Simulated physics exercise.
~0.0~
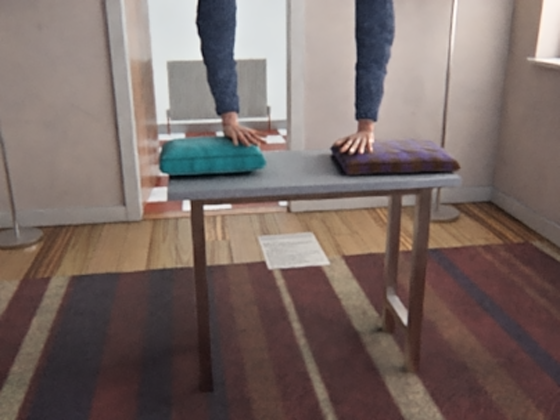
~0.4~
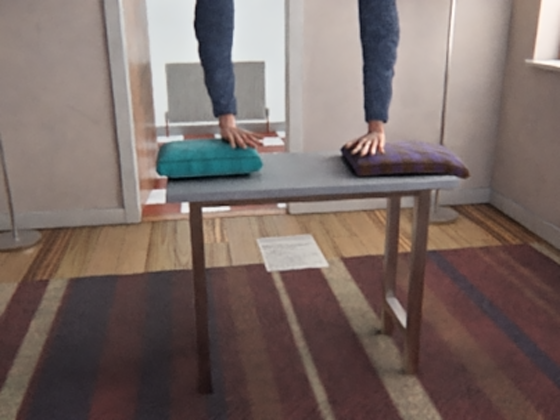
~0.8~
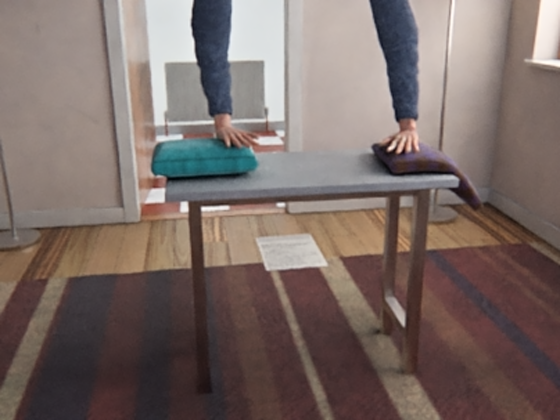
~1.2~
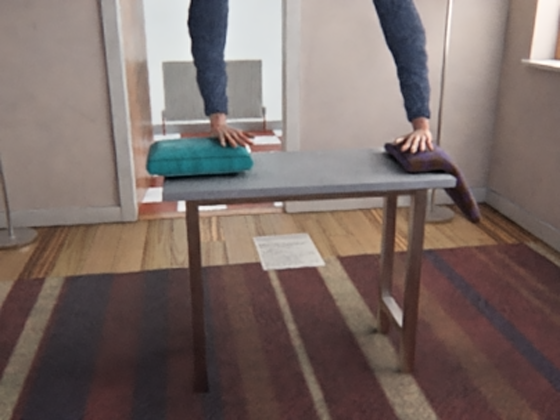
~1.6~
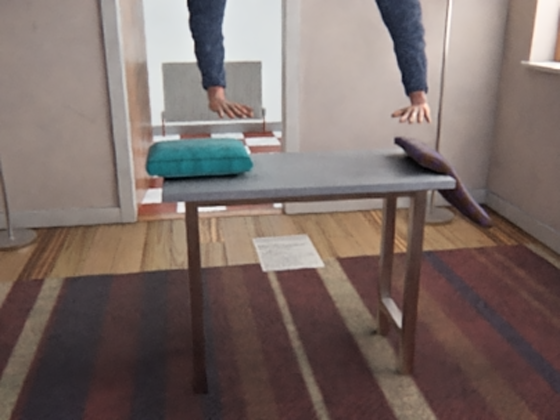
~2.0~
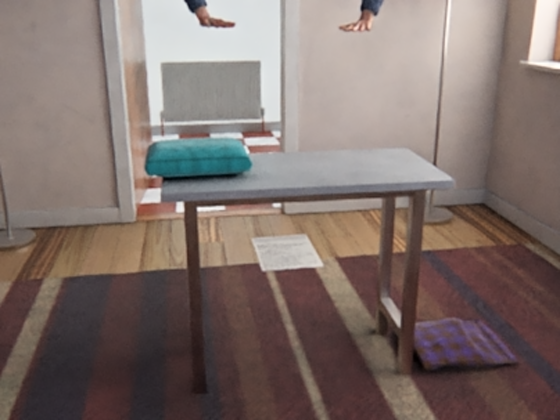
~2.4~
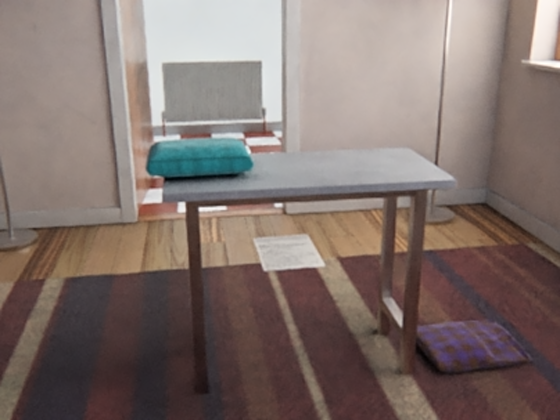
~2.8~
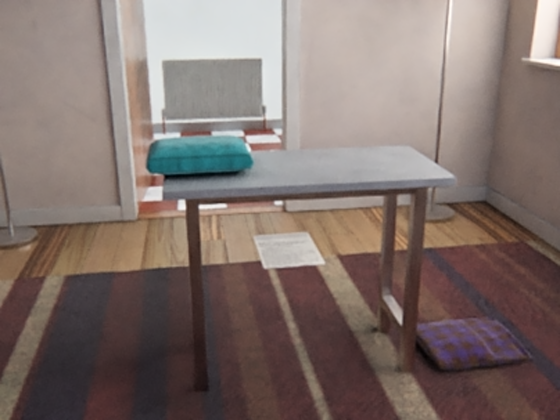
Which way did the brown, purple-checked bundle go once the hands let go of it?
It went down, tipping off the right end of the side table and landing on the rug below.
